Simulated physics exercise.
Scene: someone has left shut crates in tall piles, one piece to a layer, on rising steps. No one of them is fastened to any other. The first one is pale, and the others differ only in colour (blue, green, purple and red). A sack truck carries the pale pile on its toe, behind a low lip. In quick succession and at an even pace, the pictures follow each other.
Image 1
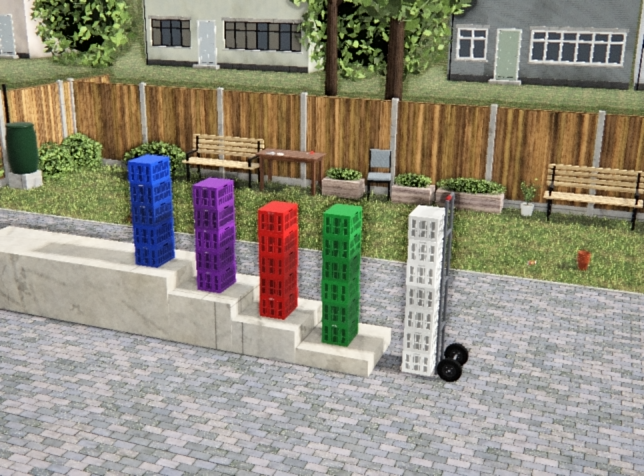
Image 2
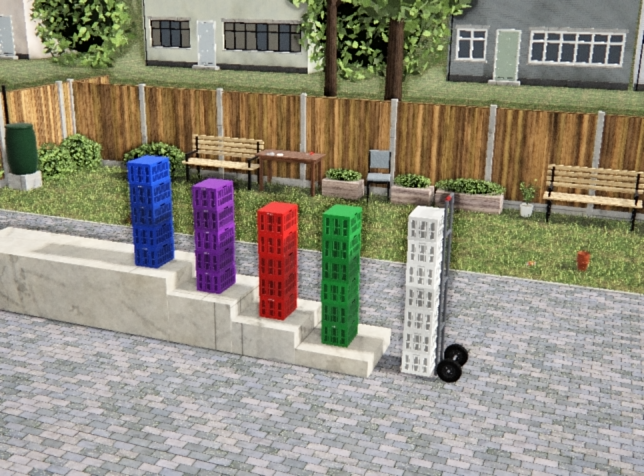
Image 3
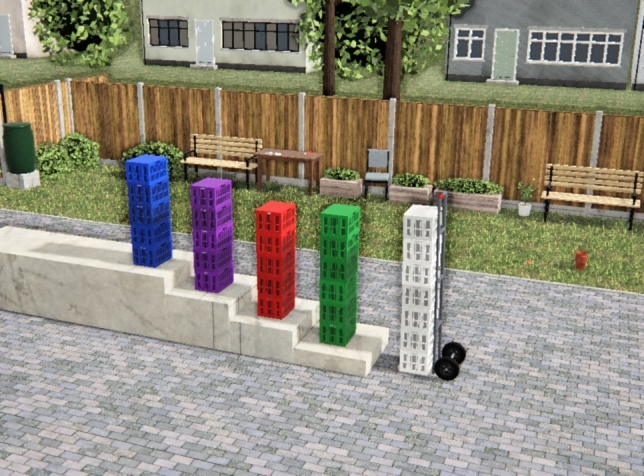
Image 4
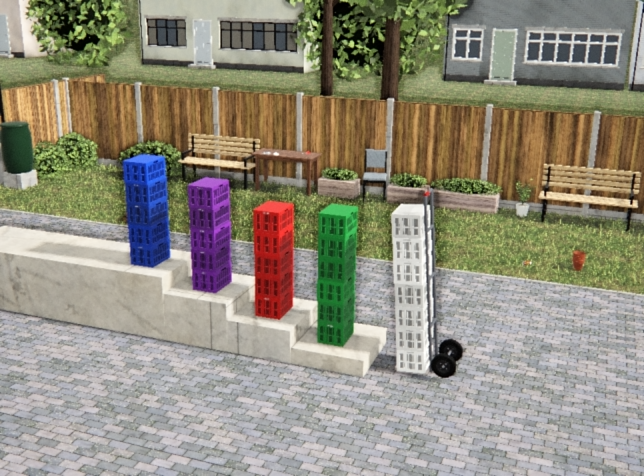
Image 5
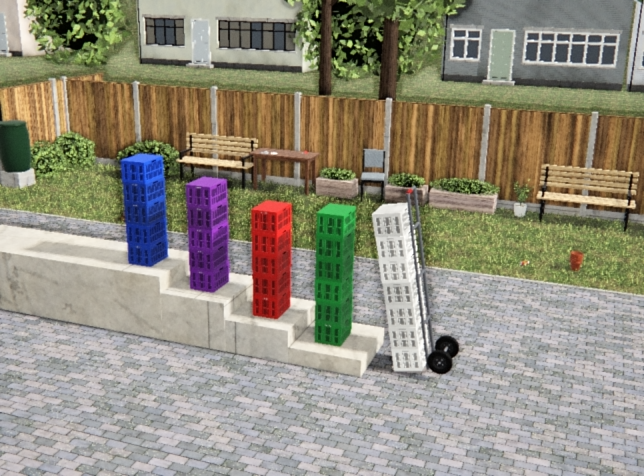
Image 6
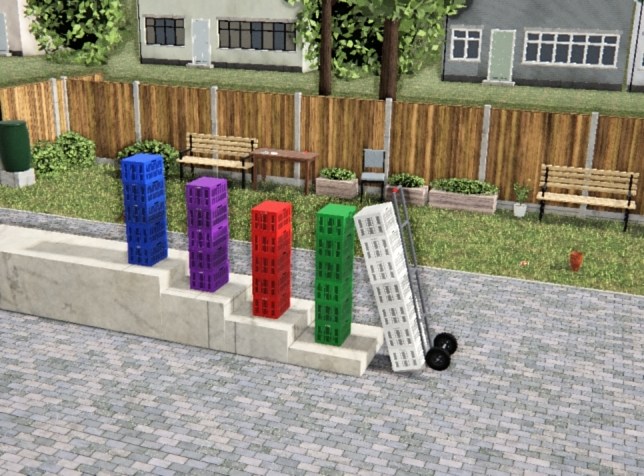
A tall white stack of crates on a black-wheeled sack truck stands upright, then leans gradually left toward the green stack, while green, red, purple and blue stacks stay standing on the concrete steps beside a fenced lawn.
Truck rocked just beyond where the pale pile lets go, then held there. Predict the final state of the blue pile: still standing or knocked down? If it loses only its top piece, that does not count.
It gives way.
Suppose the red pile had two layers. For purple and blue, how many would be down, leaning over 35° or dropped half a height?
Purple: 0; blue: 0.
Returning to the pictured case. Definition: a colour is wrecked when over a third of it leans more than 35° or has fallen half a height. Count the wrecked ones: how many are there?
Count: 4.
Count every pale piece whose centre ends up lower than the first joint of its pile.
Count = 1.
Soon after the last picture, 7 of the pale pile down; none of the 5 blue crates down (0 of 21 in all colours); top blue crate unmoved; top green crate leaning clearly.
A little later, 7 of the pale pile down; none of the 5 blue crates down (12 of 21 in all colours); top blue crate leaning a little; top red crate leaning well over, about its own height lower.
At rest, 7 of the pale pile down; 5 of the 5 blue crates down (19 of 21 in all colours); top blue crate on its side; top purple crate leaning steeply, some two heights lower. As the last picture would show them, middles, top blue crate near (7, 225), top purple crate near (121, 228).
